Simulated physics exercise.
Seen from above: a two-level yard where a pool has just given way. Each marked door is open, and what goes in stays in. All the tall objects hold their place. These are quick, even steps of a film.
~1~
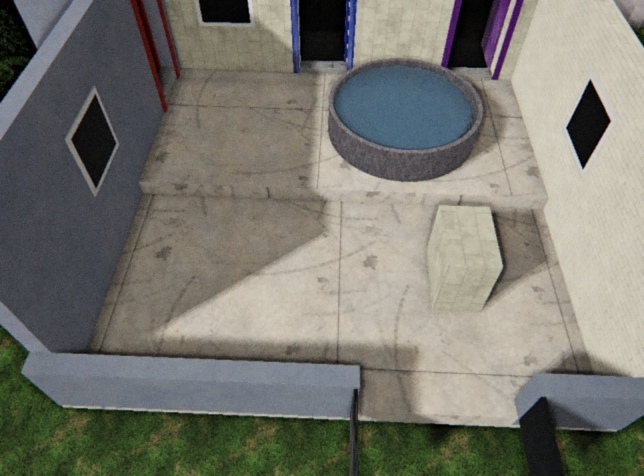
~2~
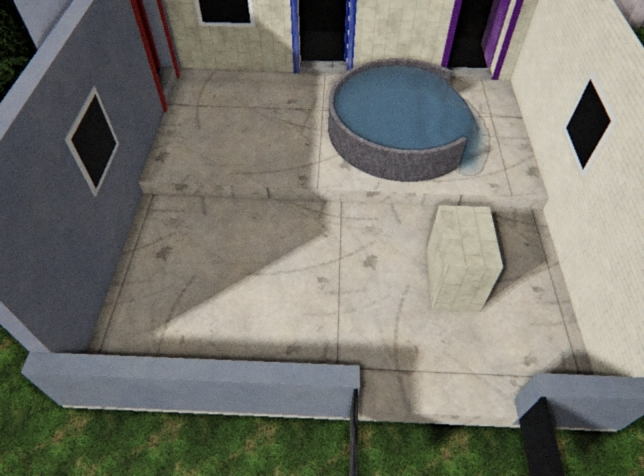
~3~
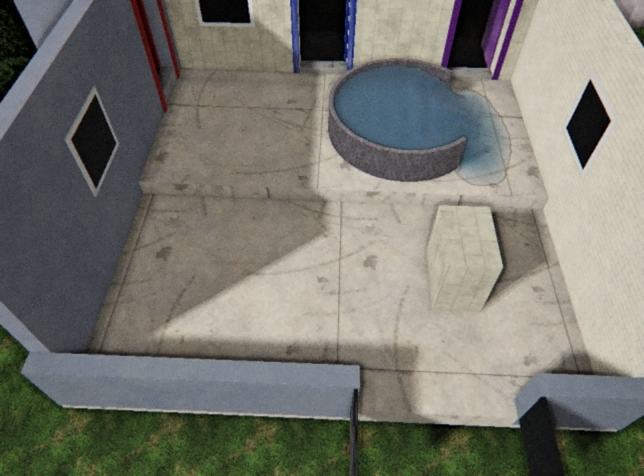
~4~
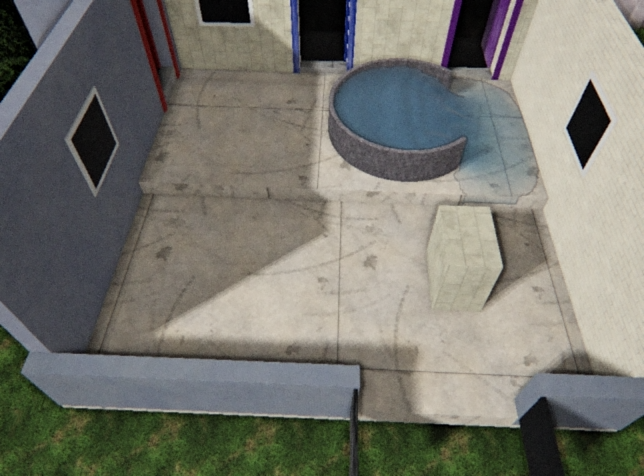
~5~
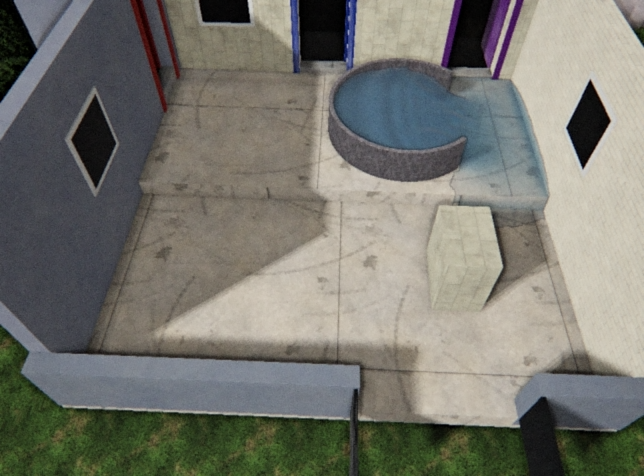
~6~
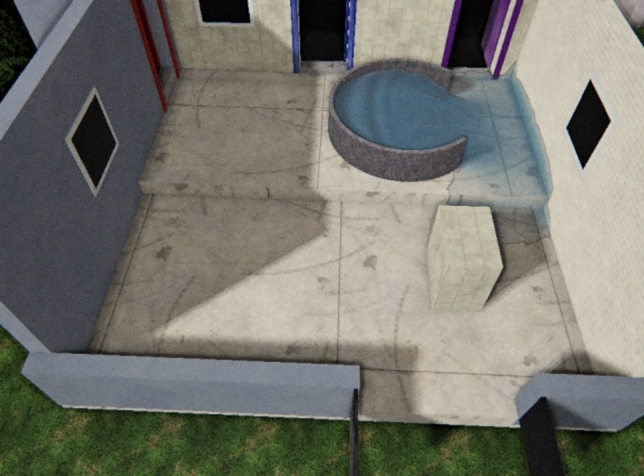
In a walled two-level yard seen from above, a round stone-sided pool opens on its right side, and blue water spreads across the upper level toward the right wall, then over the step's edge behind a pale block.
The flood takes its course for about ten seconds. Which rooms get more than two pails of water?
One by one: The blue door admits no more than that; the purple door lets in a lot; the red door admits no more than that.
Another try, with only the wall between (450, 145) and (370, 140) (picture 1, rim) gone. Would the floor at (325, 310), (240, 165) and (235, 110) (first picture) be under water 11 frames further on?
As listed: Under water, free of water, not flooded.
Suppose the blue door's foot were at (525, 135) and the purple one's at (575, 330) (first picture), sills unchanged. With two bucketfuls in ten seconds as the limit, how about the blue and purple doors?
My reading: The blue door goes over, the purple door passes that mark.
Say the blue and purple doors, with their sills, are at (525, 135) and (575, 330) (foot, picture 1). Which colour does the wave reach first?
First comes the blue one.
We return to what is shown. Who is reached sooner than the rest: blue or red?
It is the blue one.
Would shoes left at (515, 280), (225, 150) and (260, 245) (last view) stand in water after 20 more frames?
In turn: Wet, not flooded, not flooded.
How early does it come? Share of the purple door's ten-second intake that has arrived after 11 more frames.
I make it 20 per cent.
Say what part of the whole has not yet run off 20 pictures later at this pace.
Roughly 88 per cent.
A moment on, water covers 15 % of the floor; the blue door not reached, the purple door under two buckets in, the red door not reached.
Next, water covers 25 % of the floor; the blue door not reached, the purple door over two buckets in, the red door not reached.
Then, water covers 40 % of the floor; the blue door wet at the sill, nothing in, the purple door far over two buckets in, the red door not reached.
Later, water covers 65 % of the floor; the blue door wet at the sill, nothing in, the purple door far over two buckets in, the red door wet at the sill, nothing in.
In the end, water covers 90 % of the floor; the blue door wet at the sill, nothing in, the purple door far over two buckets in, the red door wet at the sill, nothing in.
